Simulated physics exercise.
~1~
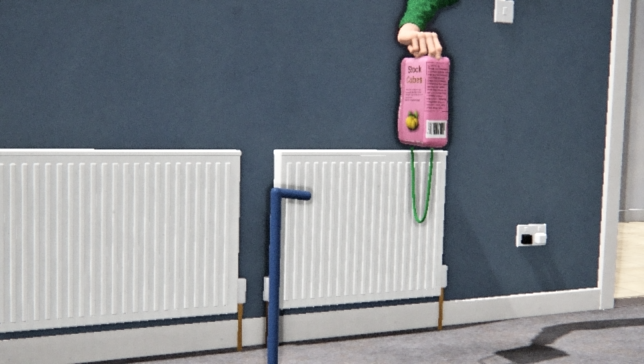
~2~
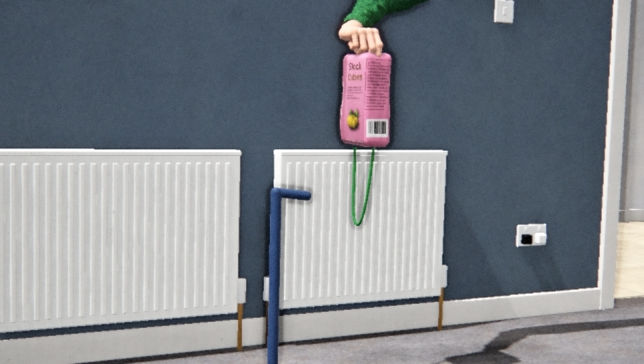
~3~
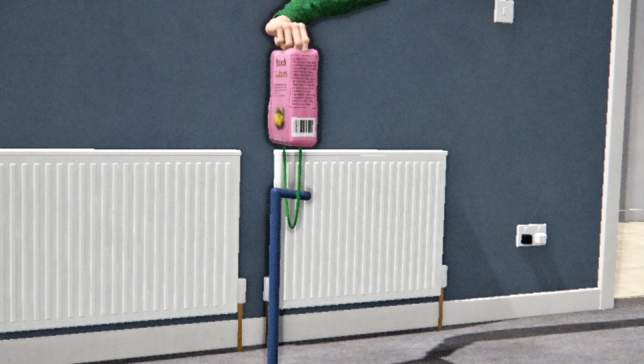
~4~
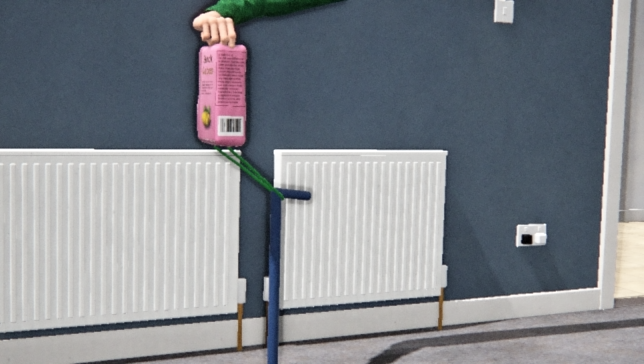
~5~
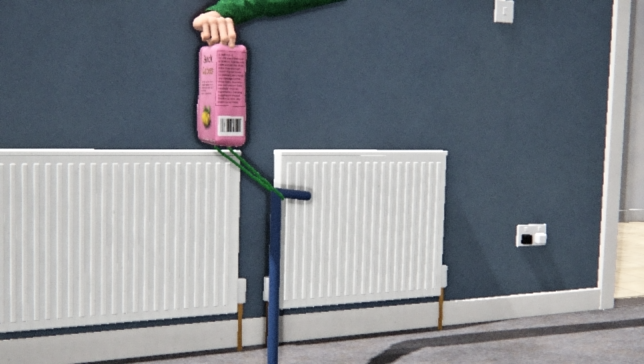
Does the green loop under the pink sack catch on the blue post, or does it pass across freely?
The loop catches on the blue post and is drawn tight, so the pink sack is held just to the left of it.
